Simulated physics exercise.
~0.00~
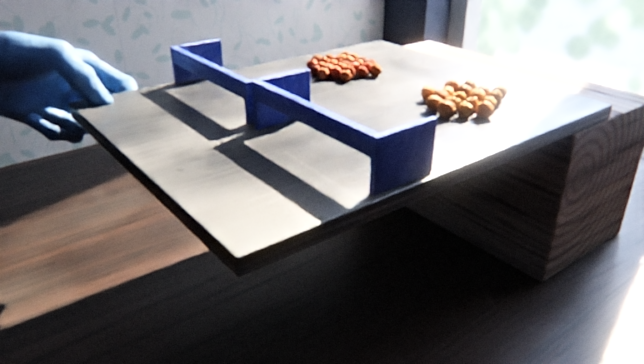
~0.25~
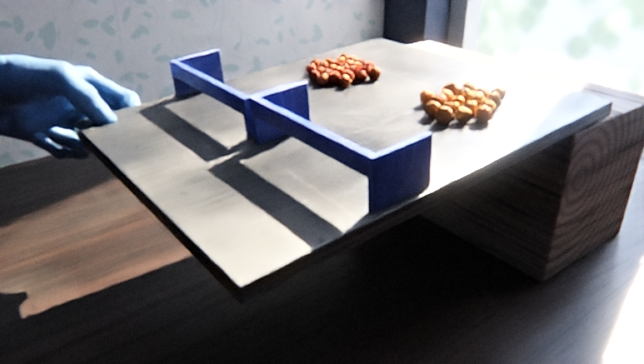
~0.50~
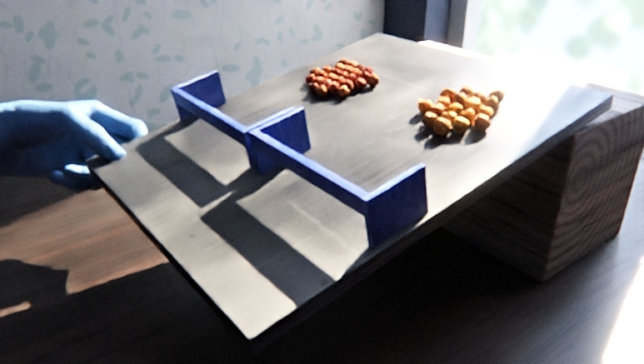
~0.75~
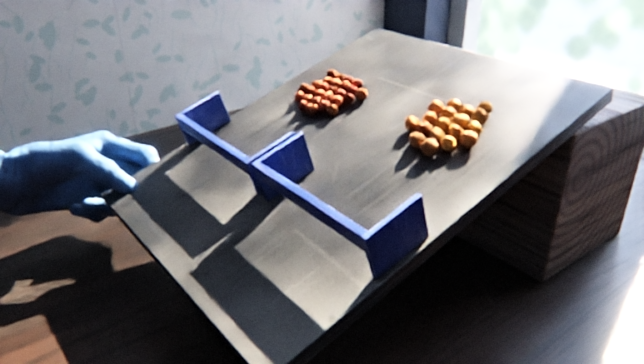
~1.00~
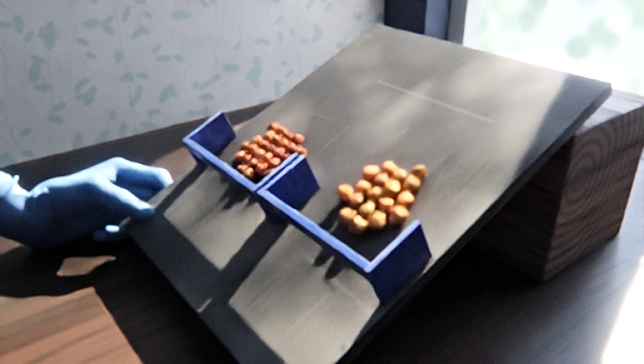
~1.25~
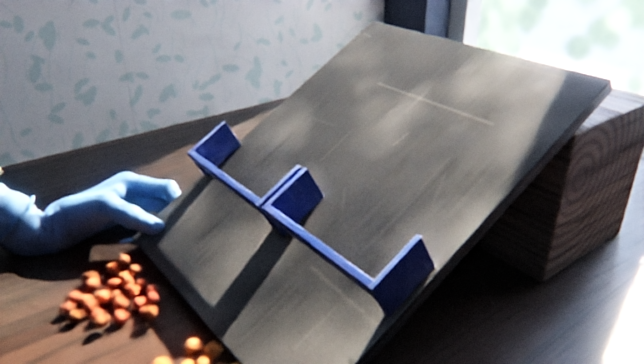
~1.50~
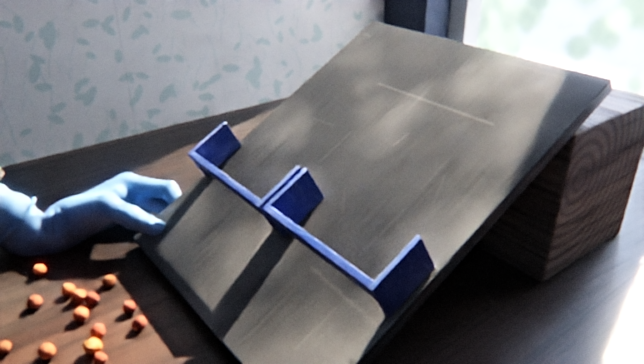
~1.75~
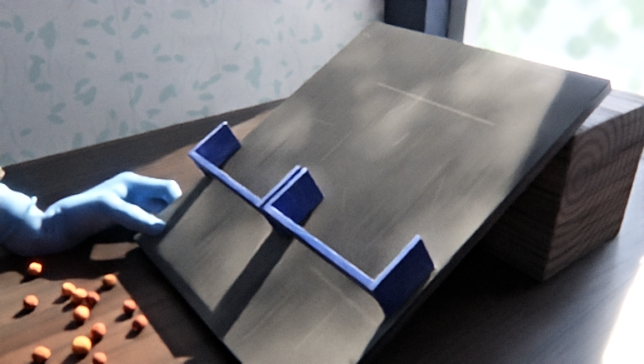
On a dark wooden tabletop beside a pale leaf-patterned wall, seen from a fixed, slightly raised view, a flat grey board rests on a wooden block at the right. Two joined blue brackets stand across its lower half, with a reddish-brown cluster of small balls and a golden-brown one farther up. A blue-gloved hand at the left lowers its end of the board, steepening the slope. Both clusters slide down to the brackets, then pass beneath them and off the low edge. Finally, the board rests tilted and bare, with orange balls scattered on the table at lower left.
